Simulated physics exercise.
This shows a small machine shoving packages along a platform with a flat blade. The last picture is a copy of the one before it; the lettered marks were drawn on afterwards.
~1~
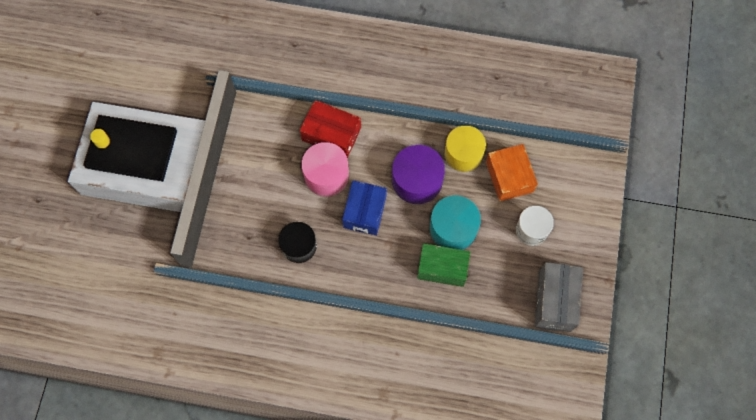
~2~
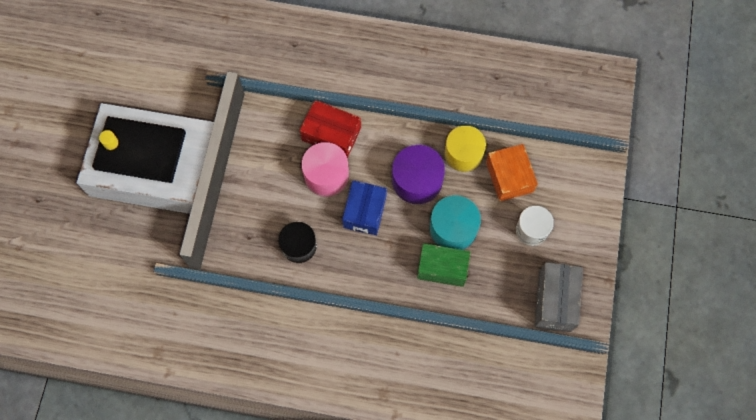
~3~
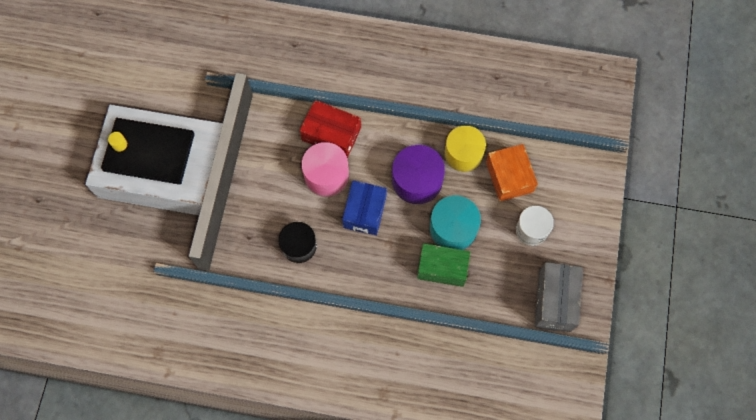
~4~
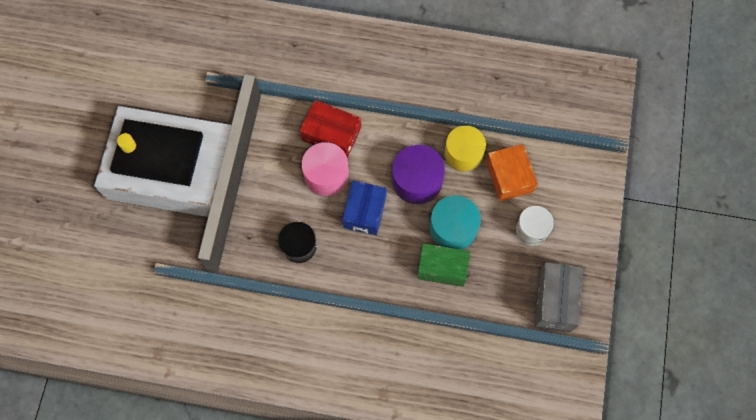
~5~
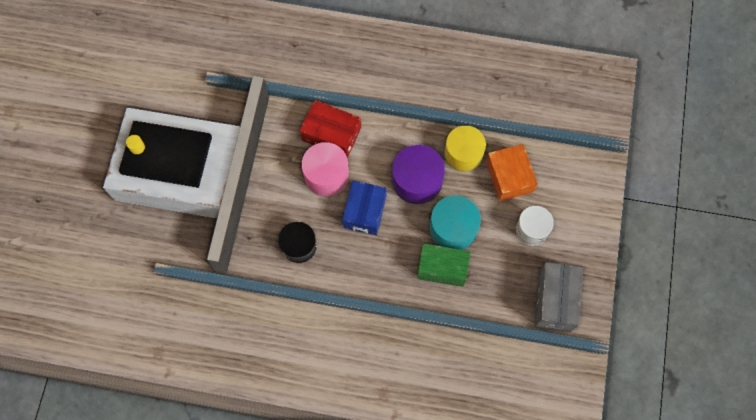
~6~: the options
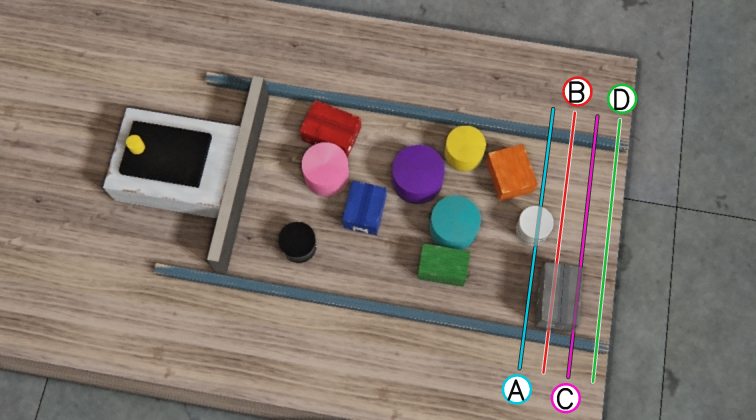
A white machine with a black top and a yellow knob sits behind a flat grey blade at the left of a wooden platform, seen from above at a slight tilt. To its right, between two blue rails, lie red, pink, blue, black, purple, teal, green, yellow, orange, white and grey packages. The machine slides the blade slowly rightward a short way, touching nothing, while the packages and camera stay still.
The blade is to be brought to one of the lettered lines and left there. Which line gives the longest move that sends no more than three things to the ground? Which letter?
No fourth one falls up to A.
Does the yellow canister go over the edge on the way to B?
Yes.
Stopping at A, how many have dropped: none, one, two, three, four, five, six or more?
Three.
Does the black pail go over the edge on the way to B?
By then, no.
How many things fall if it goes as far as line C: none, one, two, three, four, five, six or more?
In all, six or more.
On the marked copy, A at (537, 232); B at (560, 236); C at (584, 240); D at (607, 244).
With A. Early on, robot (279, 173); red parcel (389, 137); black pail (359, 254).
Further on, robot (387, 191); orange crate (573, 185); white pail (558, 227).
At the end, robot (473, 205); grey box over the edge; white pail over the edge; three fallen.
As for the rest, B drops seven; C drops seven; D drops eleven.
